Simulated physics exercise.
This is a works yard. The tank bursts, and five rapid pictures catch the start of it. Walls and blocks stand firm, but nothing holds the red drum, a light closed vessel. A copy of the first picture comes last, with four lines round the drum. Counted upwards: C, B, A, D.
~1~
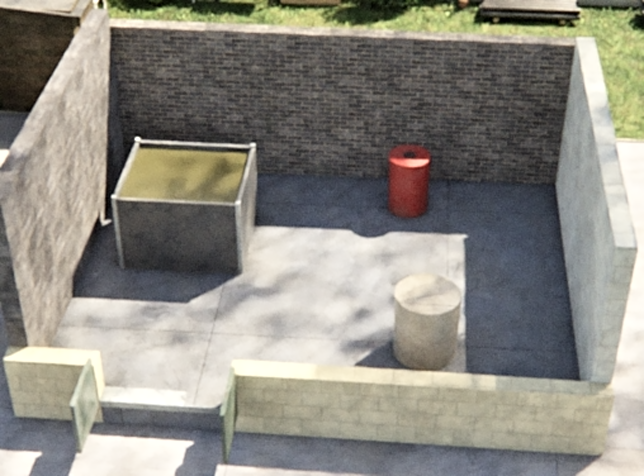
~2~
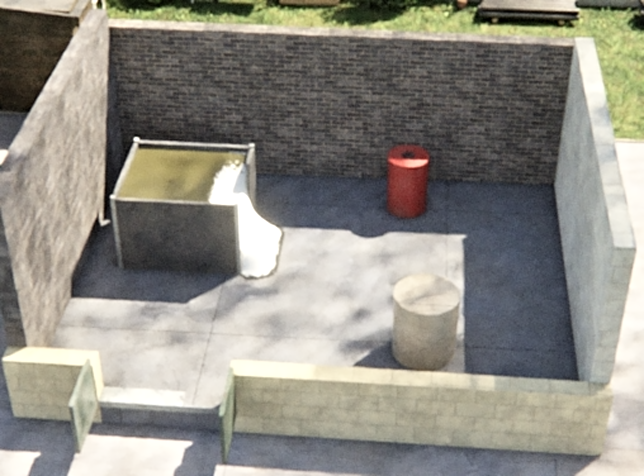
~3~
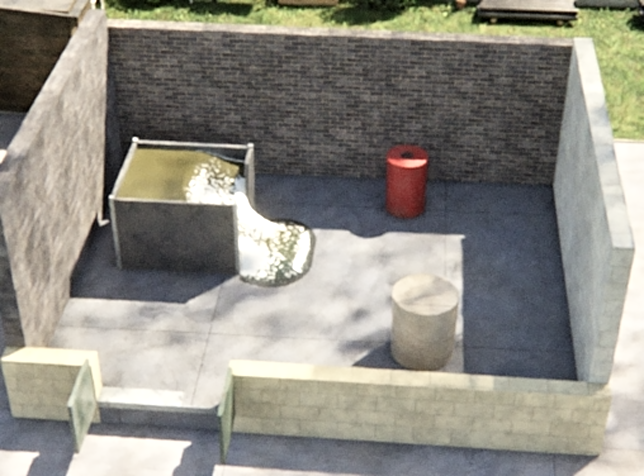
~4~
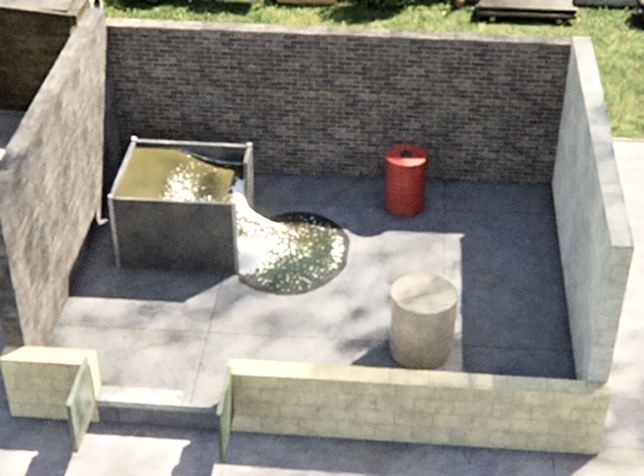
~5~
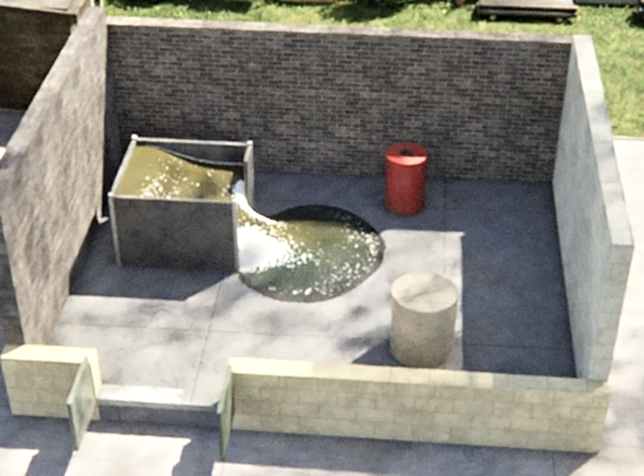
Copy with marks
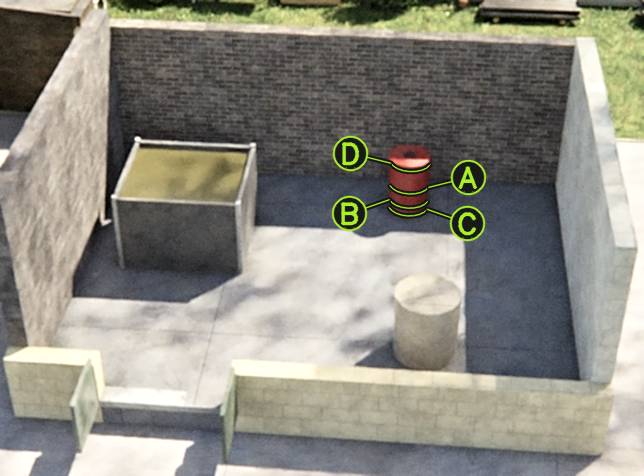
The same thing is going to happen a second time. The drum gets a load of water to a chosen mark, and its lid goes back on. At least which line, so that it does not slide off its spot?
Take A.
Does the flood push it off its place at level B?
Yes, that goes wrong.
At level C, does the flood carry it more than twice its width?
Yes, clearly.
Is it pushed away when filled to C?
Yes, it does.
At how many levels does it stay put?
Two.
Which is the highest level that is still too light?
Level B.
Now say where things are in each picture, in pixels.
Lid of the red drum at (410, 156); tank full, its middle at (186, 176); open gate at (166, 359).
Water covers 2 % of the ground and is seen nearest the drum at (274, 228).
Water covers 4 % of the ground and is seen nearest the drum at (308, 235).
Water covers 7 % of the ground and is seen nearest the drum at (340, 233).
Lid of the red drum at (407, 153); water covers 11 % of the ground and is seen nearest the drum at (368, 228).
On the marked copy, A at (408, 193); B at (408, 208); C at (407, 215); D at (409, 171); from the bottom up C, B, A, D.
If A is chosen, it does not move.
If B is chosen, it is pushed about its own width away.
If C is chosen, it is pushed about 3 times its own width away.
If D is chosen, it does not move.
